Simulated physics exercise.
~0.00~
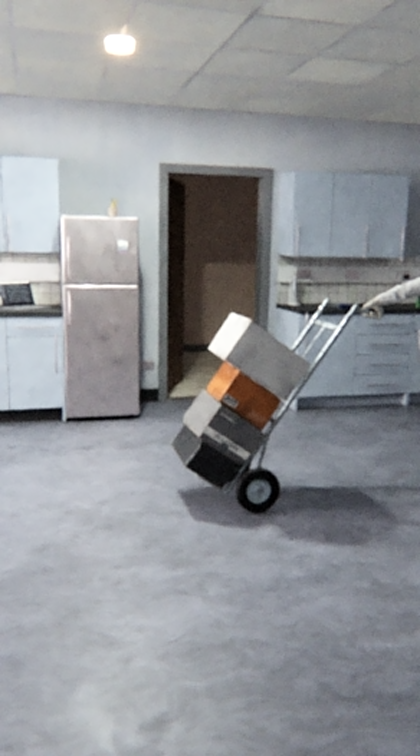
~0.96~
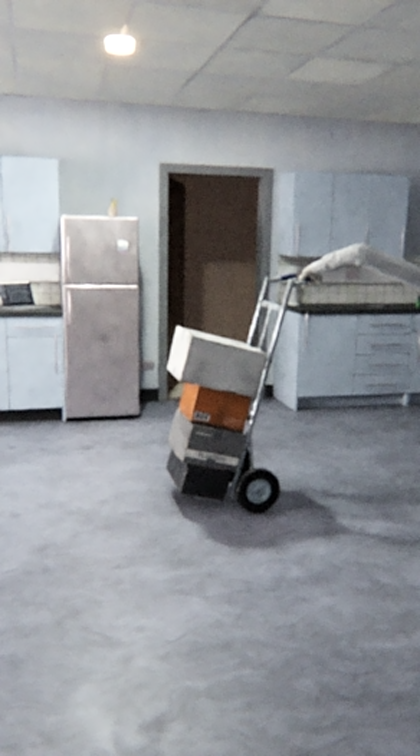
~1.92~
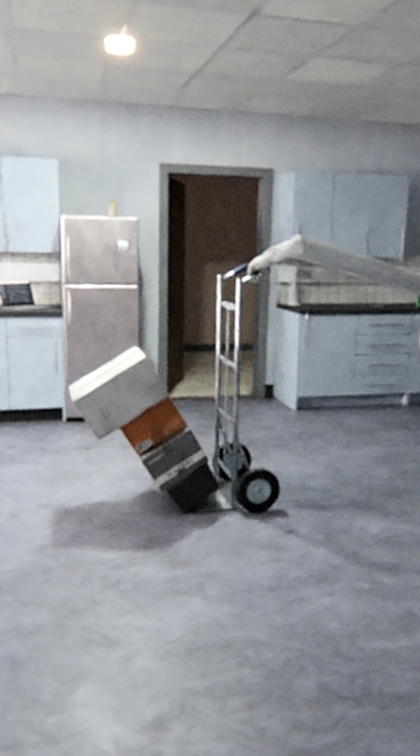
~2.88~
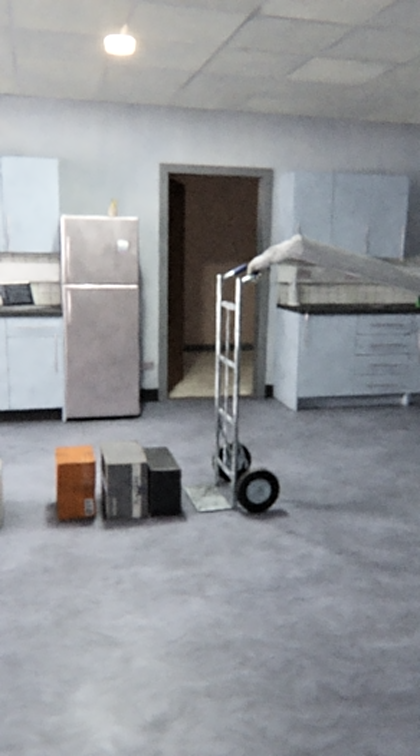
In a kitchen with pale blue cabinets, a silver fridge and an open doorway, seen from a fixed view across a grey floor, a two-wheeled hand truck leans back to the right. It carries a white parcel on top, then an orange box, a grey parcel and a black tote, while a pale-sleeved arm reaches in from the right to its handle. The arm swings the truck upright. The stack tips away leftward as one slanting column and topples. Finally the truck stands upright, still held, with the pieces lying in a row to its left, the white one barely visible at the edge.
